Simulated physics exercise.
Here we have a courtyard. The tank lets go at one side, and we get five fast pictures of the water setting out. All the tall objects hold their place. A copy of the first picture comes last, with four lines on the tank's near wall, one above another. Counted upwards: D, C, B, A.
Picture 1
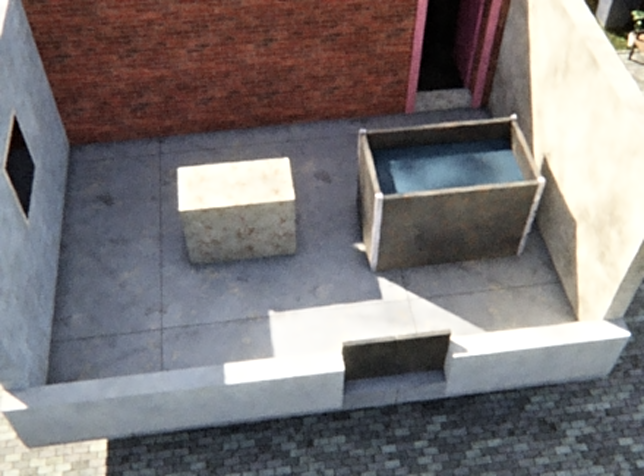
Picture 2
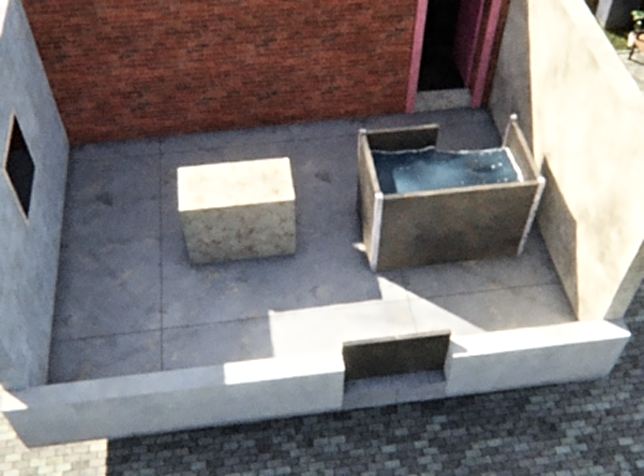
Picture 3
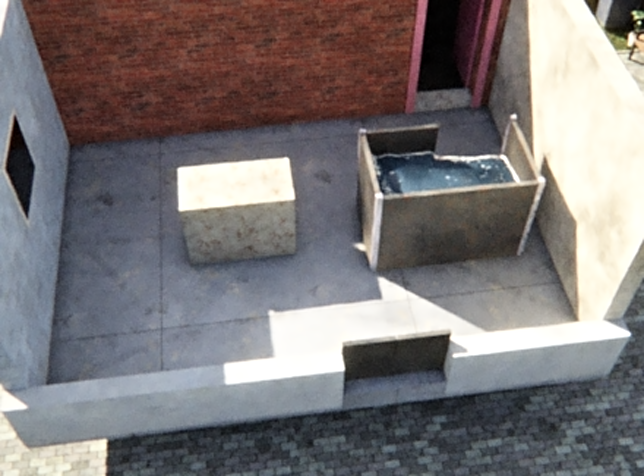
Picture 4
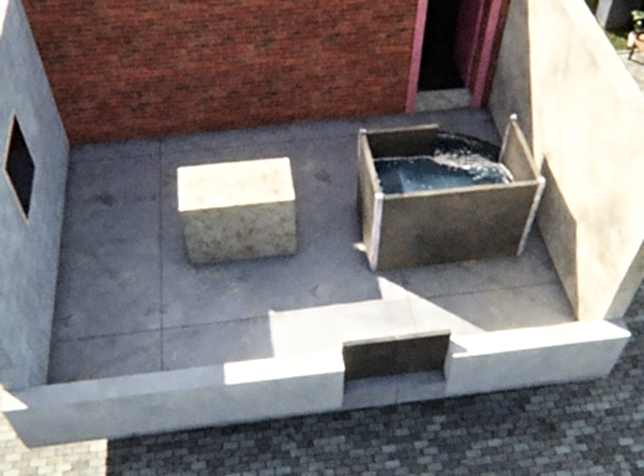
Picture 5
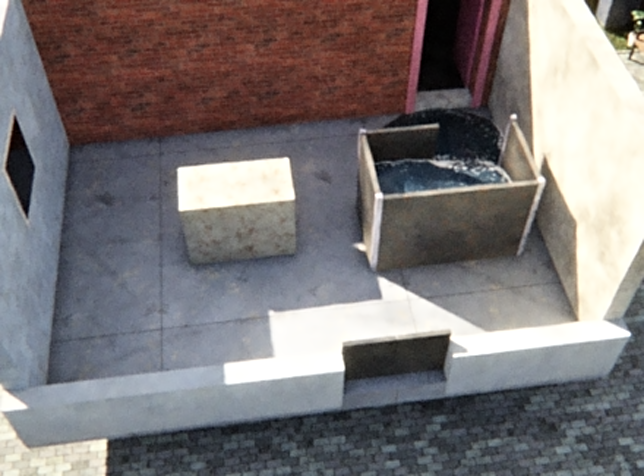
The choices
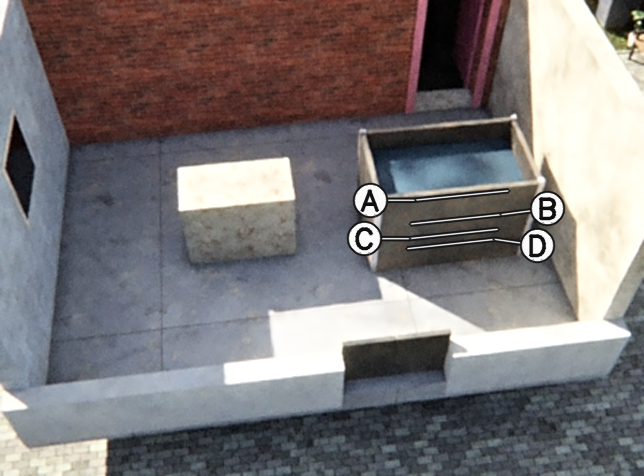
Walled courtyard with a pale block and a tank, its still water starting to churn, then surging out through the back.
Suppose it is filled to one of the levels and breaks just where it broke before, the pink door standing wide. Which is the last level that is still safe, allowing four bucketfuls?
Take D.
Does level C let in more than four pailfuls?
Yes.
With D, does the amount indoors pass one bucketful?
Yes, it does.
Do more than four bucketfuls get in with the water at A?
Yes, it does.
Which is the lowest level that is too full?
Here it is level C.
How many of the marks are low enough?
One.
On the marked copy, A at (461, 195); B at (456, 219); C at (453, 234); D at (451, 244); from the bottom up D, C, B, A.
With A, dozens of bucketfuls pour in.
With B, dozens of bucketfuls pour in.
With C, about 11 bucketfuls get in.
With D, a bucket or two gets in.
